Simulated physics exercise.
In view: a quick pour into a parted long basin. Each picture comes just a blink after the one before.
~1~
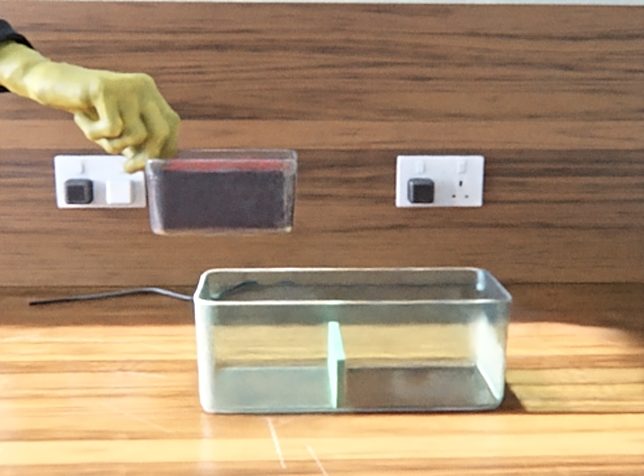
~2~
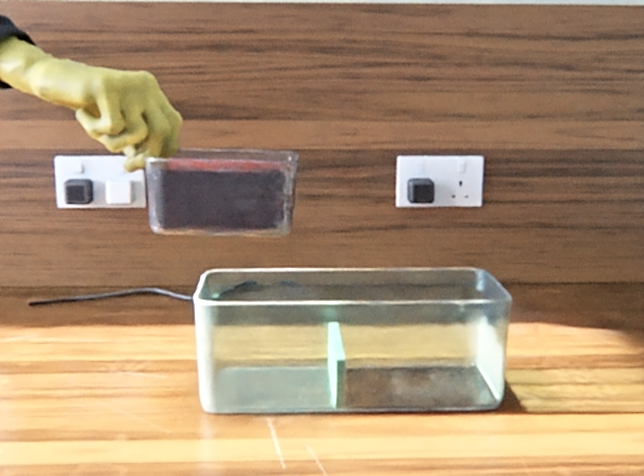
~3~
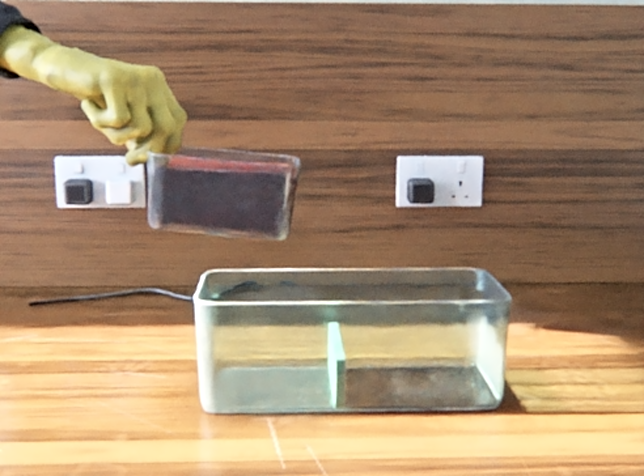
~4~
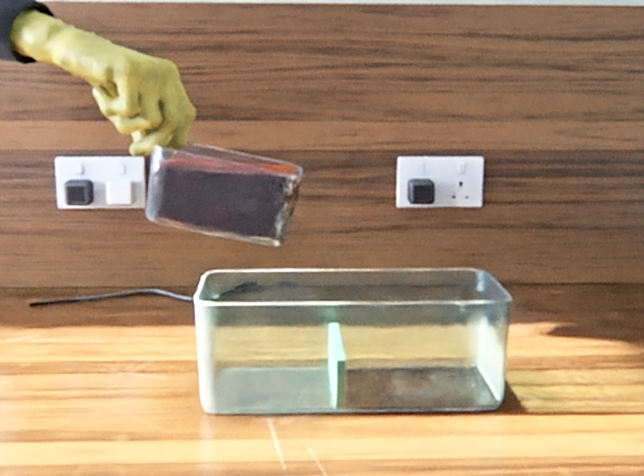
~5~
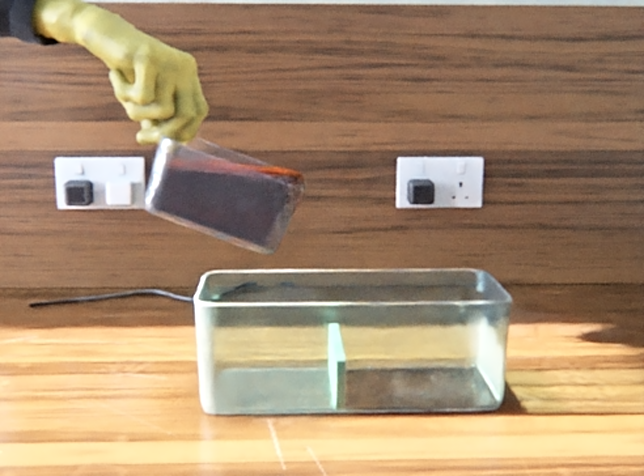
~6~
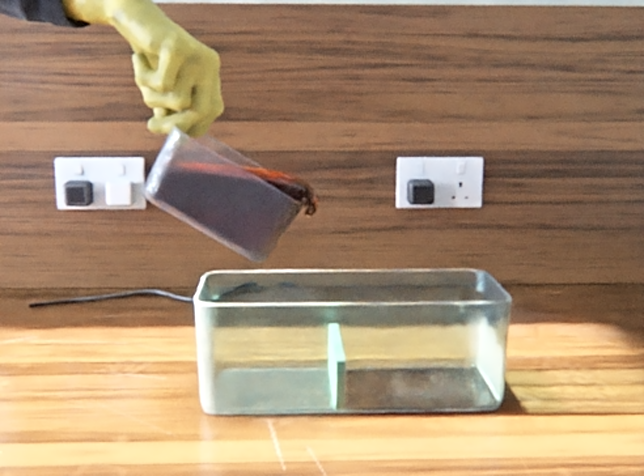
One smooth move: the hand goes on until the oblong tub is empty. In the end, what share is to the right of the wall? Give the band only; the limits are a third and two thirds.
After it calms, what's right of the wall is a middling share, one third to two thirds.
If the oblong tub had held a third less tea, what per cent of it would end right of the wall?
Estimated share: Close to 40 per cent.
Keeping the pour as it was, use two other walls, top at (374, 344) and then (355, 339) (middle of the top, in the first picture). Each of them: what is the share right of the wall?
Try 1: About 15 percent; try 2: About 40 percent.
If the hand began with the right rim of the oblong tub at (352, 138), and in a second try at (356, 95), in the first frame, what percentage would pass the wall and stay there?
Roughly 85 per cent, and 85 per cent.
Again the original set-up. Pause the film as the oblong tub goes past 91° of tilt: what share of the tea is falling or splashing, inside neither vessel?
Something close to 25 percent of it.
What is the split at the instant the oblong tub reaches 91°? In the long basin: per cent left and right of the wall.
Split is about 10 % to the left and 45 % to the right.
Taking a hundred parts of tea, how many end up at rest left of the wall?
Roughly 35 %.
A moment on, the oblong tub is tipped on its side and 20 per cent is still to pour, 9 is left of the wall and 43 right of it.
Next, the oblong tub is tipped right over and 3 per cent is still to pour, 33 is left of the wall and 58 right of it.
Then the oblong tub is tipped right over and 0 per cent is still to pour, 37 is left of the wall and 59 right of it.
Later the oblong tub is tipped right over and 0 per cent is still to pour, 37 is left of the wall and 59 right of it.
In the end 37 per cent lies left of the wall, 59 right of it and 4 outside.
